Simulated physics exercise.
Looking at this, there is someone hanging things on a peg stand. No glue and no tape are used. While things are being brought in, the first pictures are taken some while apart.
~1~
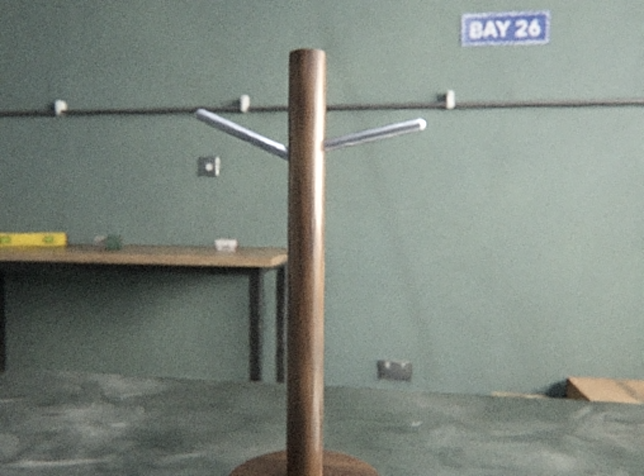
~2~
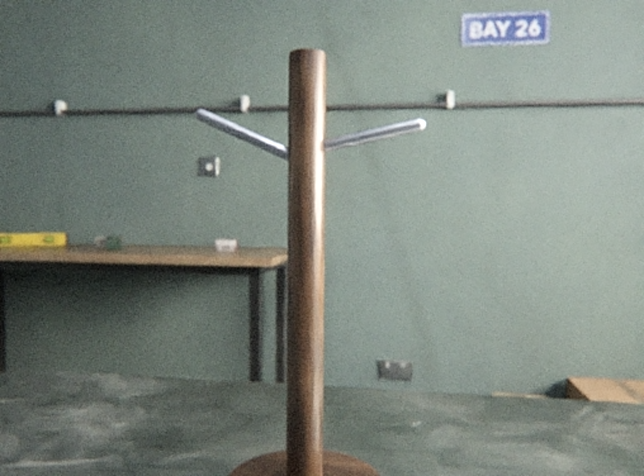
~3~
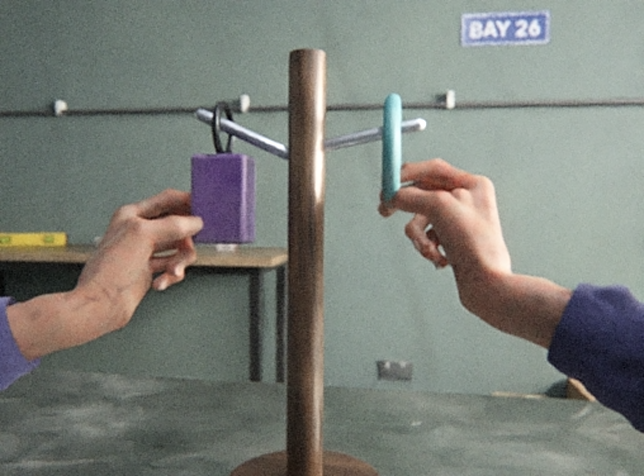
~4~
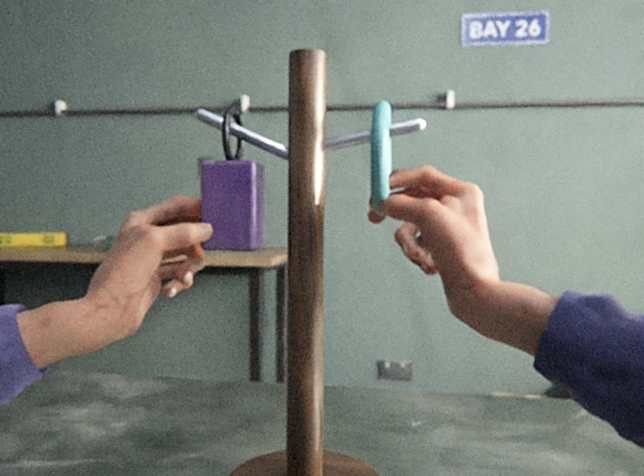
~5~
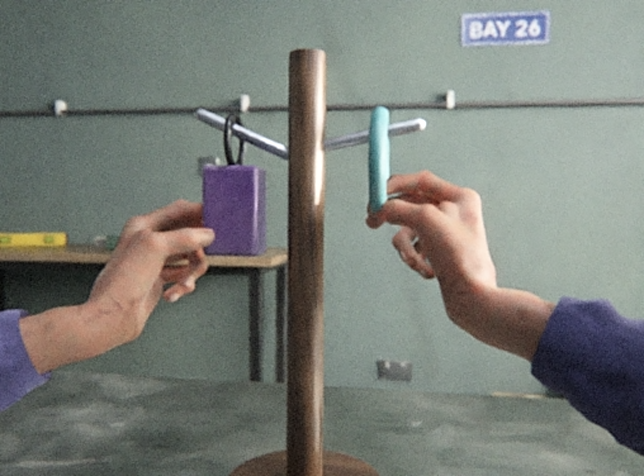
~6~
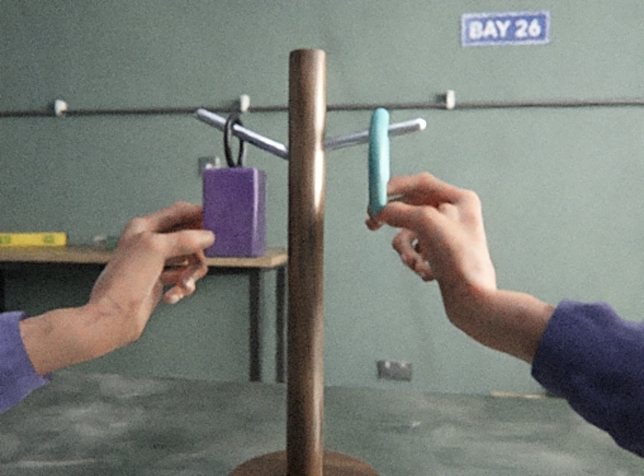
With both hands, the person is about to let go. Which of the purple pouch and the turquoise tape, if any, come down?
My prediction: Purple pouch: Up. Turquoise tape: Up.
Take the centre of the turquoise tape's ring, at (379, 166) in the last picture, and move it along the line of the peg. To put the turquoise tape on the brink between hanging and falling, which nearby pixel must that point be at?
(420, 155).
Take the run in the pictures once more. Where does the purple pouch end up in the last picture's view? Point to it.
Roughly (260, 199).
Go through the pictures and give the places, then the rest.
The first frame shows peg stand (306, 280).
The second frame shows peg stand (306, 280).
The third frame shows still on the way; purple pouch (224, 172); peg stand (306, 280).
The fourth frame shows still on the way; turquoise tape (382, 159); peg stand (306, 280).
The fifth frame shows still on the way; purple pouch (235, 184); peg stand (306, 280).
The sixth frame shows in place, still held; purple pouch (235, 185); turquoise tape (380, 165); peg stand (306, 280).
Then, 0.36 s after the last picture, purple pouch moving near (243, 191); turquoise tape at rest near (381, 167).
At rest, the purple pouch hangs there, near (259, 199); the turquoise tape hangs there, near (381, 167).
